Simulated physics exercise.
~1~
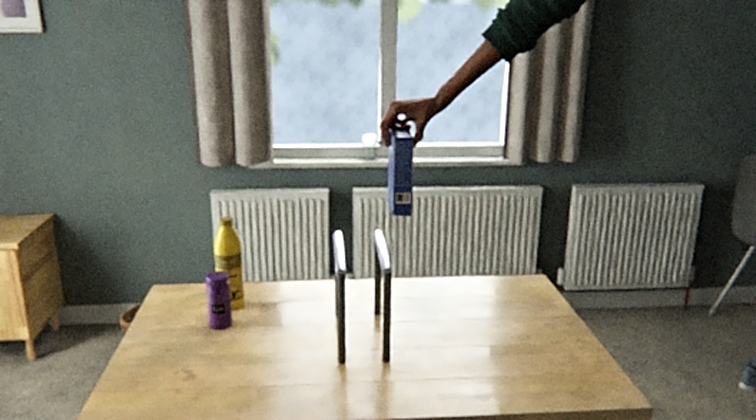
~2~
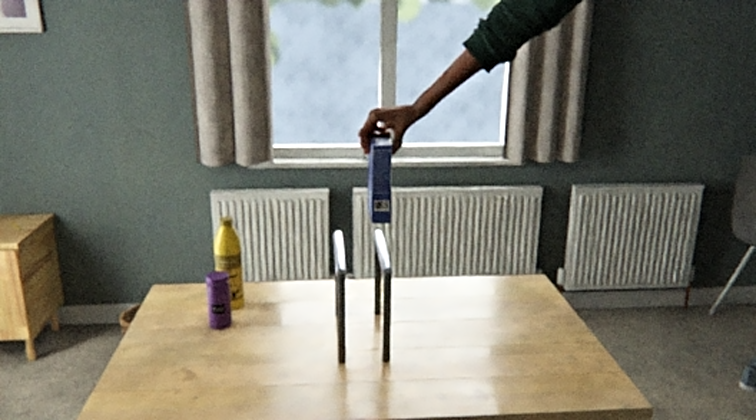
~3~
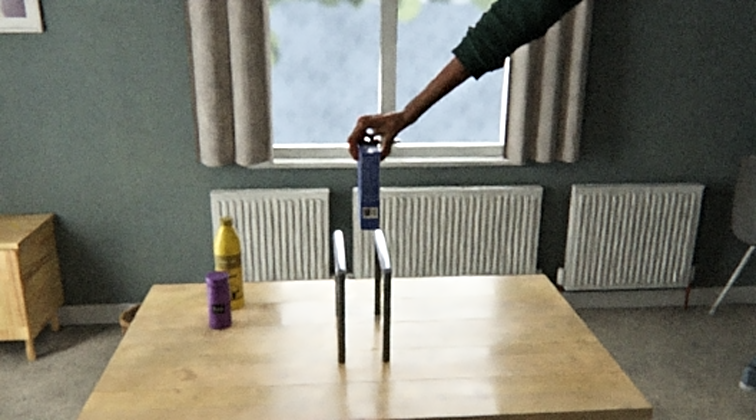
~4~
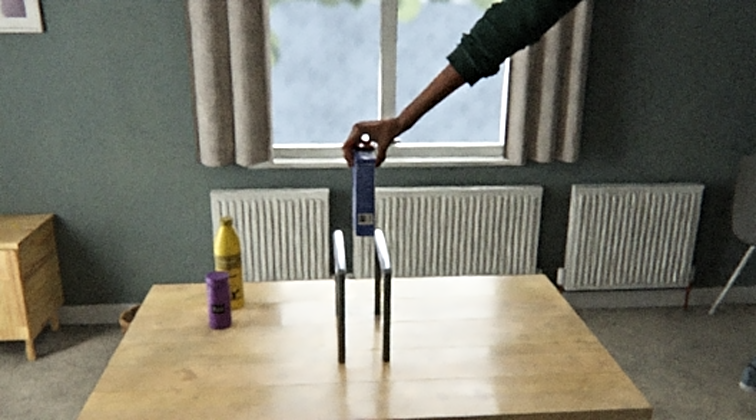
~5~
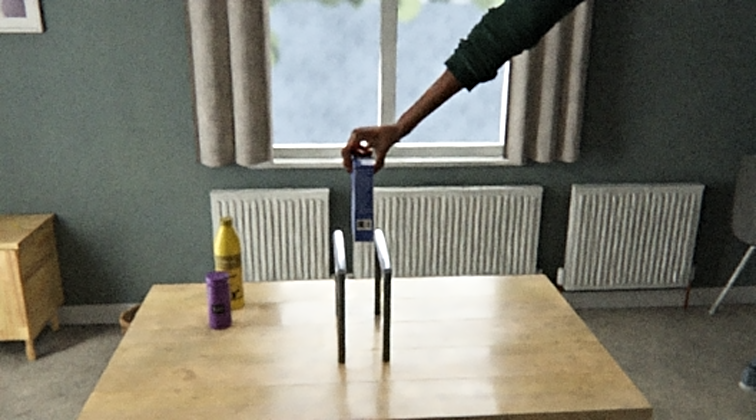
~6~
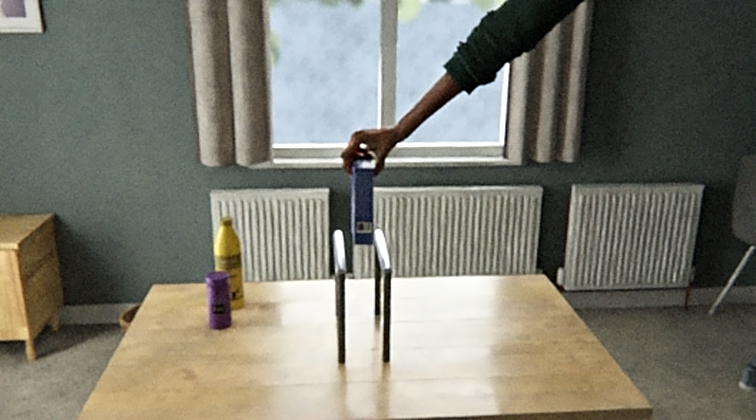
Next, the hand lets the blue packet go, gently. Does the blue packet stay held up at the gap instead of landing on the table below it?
No: I expect it to pass right through.
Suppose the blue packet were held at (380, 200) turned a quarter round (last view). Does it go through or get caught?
Well, it simply falls right through.
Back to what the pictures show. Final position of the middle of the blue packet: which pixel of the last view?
The object finishes roughly at pixel (362, 302).
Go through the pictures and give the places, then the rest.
Being brought over the gap; blue packet (400, 171); purple jar (219, 300), in the first frame.
Being brought over the gap; blue packet (380, 178); purple jar (219, 300), in the second frame.
Being brought over the gap; blue packet (369, 185); purple jar (219, 300), in the third frame.
Being brought over the gap; blue packet (364, 191); purple jar (219, 300), in the fourth frame.
Being brought over the gap; blue packet (362, 196); purple jar (219, 300), in the fifth frame.
Poised above the slot; blue packet (362, 199); purple jar (219, 300), in the sixth frame.
Then, 0.20 s later than the last frame, blue packet moved a little near (362, 219).
Then, 0.30 s later than the last frame, blue packet moved about its own width near (362, 275).
Then, 0.40 s later than the last frame, blue packet moved well along near (362, 294).
Then, 1.20 s later than the last frame, blue packet moved well along near (362, 302).
When it is over, moved from the start, blue packet; the other 2 as before. End places, in pixels of the last picture, blue packet near (362, 302). The packet drops through.
